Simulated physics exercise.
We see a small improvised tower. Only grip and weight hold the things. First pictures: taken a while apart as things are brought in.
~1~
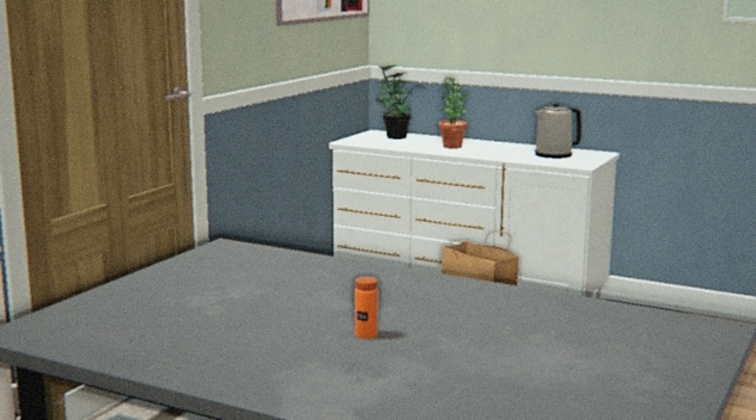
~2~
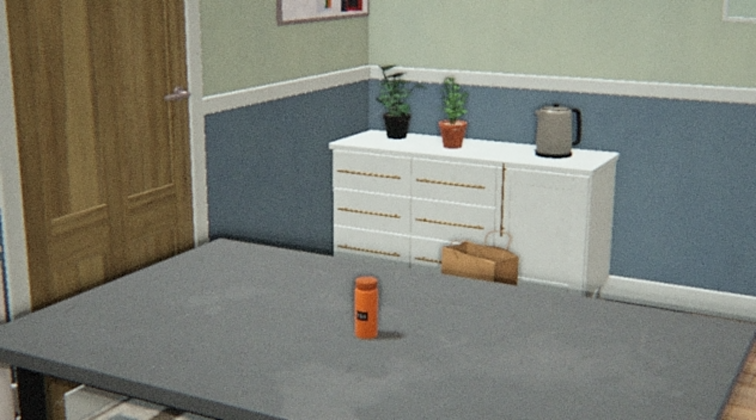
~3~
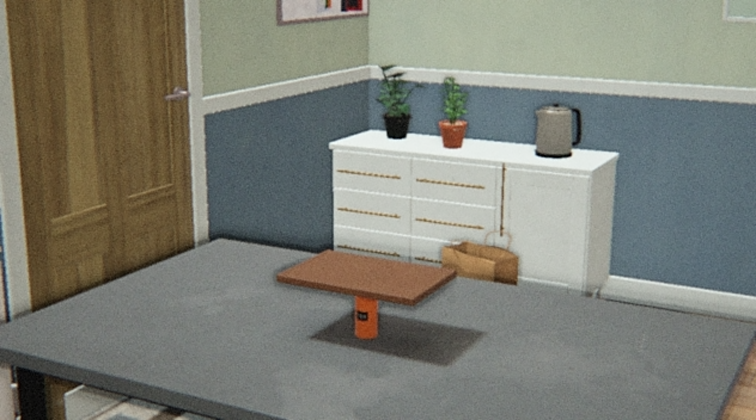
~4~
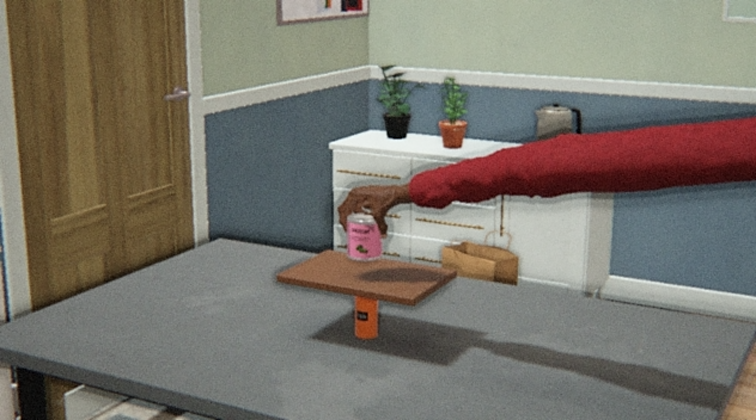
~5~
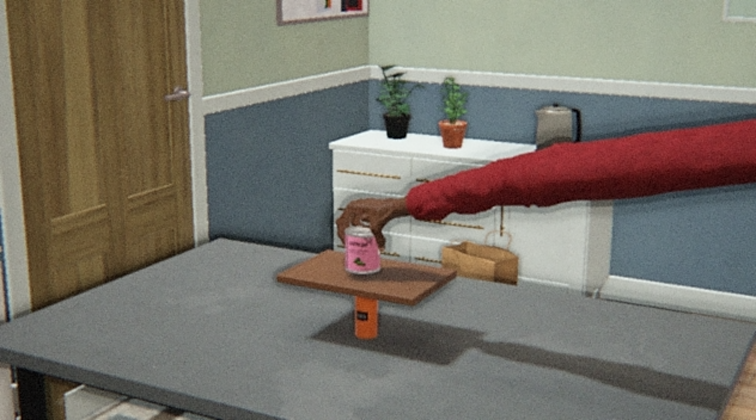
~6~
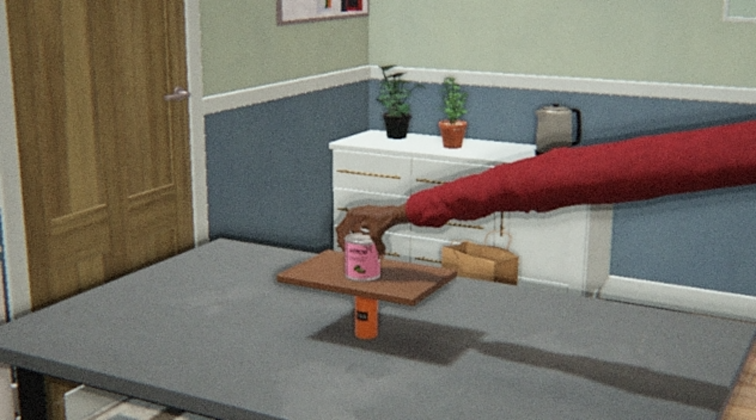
A brown hand in a red sleeve reaches in from the right and lowers a pink tin onto a brown board, keeping hold of it, while the camera stays still. The board, absent at first, rests on an orange shaker at the grey table's centre. The room, seen from slightly above, has a wooden door left and a white cabinet with plants and a kettle behind.
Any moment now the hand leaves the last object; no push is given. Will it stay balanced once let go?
Yes: It stands.
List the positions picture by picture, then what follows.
In the first picture, the last thing is not in view yet; orange shaker (367, 308).
In the second picture, the last thing is not in view yet; orange shaker (367, 308).
In the third picture, the last thing is not in view yet; orange shaker (367, 308).
The fourth picture shows coming down; pink tin (365, 237); orange shaker (367, 308).
The fifth picture shows coming down; pink tin (363, 249); orange shaker (367, 308).
The sixth picture shows set down, still held; pink tin (363, 257); orange shaker (367, 308).
Then, 0.30 s past the last view, nothing moves.
Then, 1.00 s past the last view, pink tin resting near (363, 257).
Then, 2.20 s past the last view, pink tin resting near (362, 257).
Finally, all 3 still in place. Final places as the last picture's camera would see them, pink tin near (362, 257). The stack keeps its balance.
